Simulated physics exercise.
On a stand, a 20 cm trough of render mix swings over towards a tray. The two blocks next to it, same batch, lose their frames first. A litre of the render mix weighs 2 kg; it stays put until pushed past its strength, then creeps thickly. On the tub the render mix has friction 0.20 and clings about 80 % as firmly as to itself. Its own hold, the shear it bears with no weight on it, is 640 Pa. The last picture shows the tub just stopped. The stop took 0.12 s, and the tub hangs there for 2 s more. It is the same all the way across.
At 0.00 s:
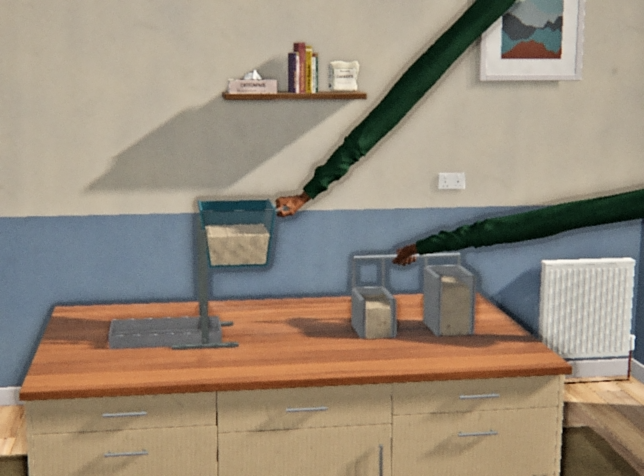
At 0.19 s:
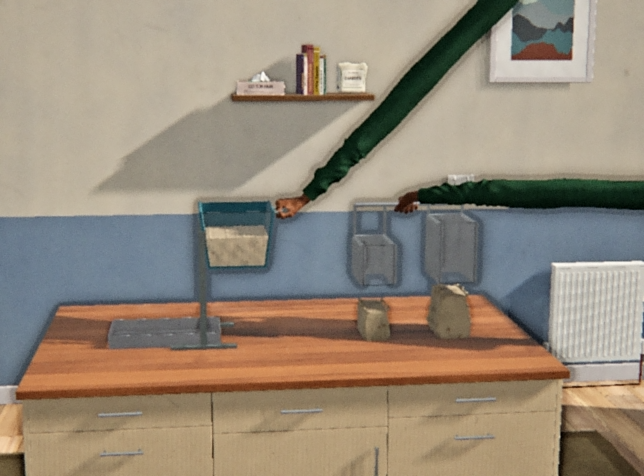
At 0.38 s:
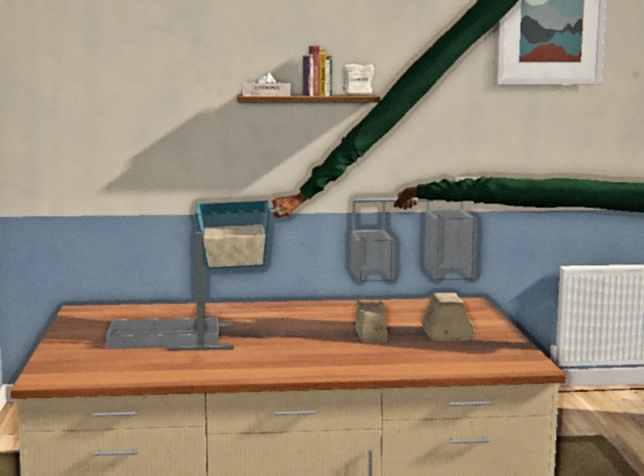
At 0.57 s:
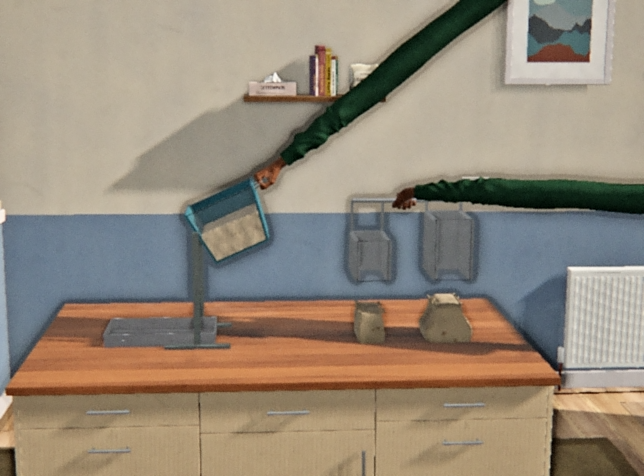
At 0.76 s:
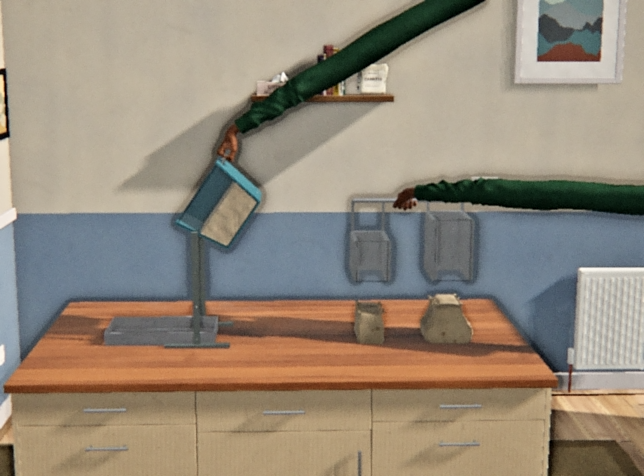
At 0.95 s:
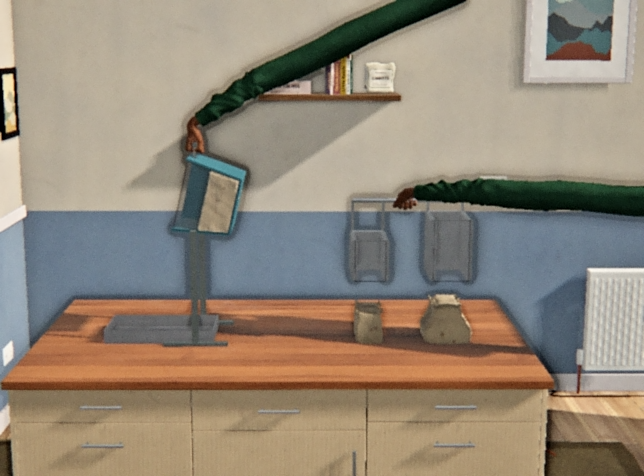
At first, one green-sleeved arm holds a blue tub of pale mix level while another lifts two clear moulds off two blocks on the wooden counter. The uncovered blocks slump slightly, the taller one more, and then the first arm swings the tub steeply over to the left, the mix keeping its shape inside.
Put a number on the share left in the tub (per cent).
The share left in the tub is near 100 %.
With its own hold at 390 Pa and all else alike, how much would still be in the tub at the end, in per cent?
Then about 100 %.
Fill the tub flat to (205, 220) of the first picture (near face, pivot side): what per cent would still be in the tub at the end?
Then about 65 %.
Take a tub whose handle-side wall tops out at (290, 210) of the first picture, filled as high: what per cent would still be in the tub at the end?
Then about 95 %.
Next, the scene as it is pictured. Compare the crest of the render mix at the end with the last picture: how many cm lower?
Some 4 cm.
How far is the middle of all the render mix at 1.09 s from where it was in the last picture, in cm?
Some 2 cm.
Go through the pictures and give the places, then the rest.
The first picture shows handle-side rim at (273, 209), tilt 0 degrees; highest point of the render mix at (266, 235); test blocks 12 cm, 19 cm high (left to right).
The second picture shows handle-side rim at (272, 211), tilt 0 degrees; highest point of the render mix at (264, 236); test blocks 12 cm, 17 cm high (left to right).
The third picture shows handle-side rim at (268, 210), tilt 2 degrees; highest point of the render mix at (262, 236); test blocks 12 cm, 15 cm high (left to right).
The fourth picture shows handle-side rim at (250, 186), tilt 24 degrees; highest point of the render mix at (258, 213); test blocks 12 cm, 15 cm high (left to right).
The fifth picture shows handle-side rim at (216, 165), tilt 56 degrees; highest point of the render mix at (237, 185); test blocks 12 cm, 14 cm high (left to right).
The sixth picture shows handle-side rim at (186, 161), tilt 77 degrees; highest point of the render mix at (213, 174); test blocks 12 cm, 14 cm high (left to right).
By 1.09 s, the tub is at 77 degrees and holds 100 %.
By 1.26 s, the tub is at 77 degrees and holds 100 %.
By 1.43 s, the tub is at 77 degrees and holds 100 %.
By 1.60 s, the tub is at 77 degrees and holds 100 %.
By 2.95 s, at the end, the tub is at 77 degrees and holds 100 %.
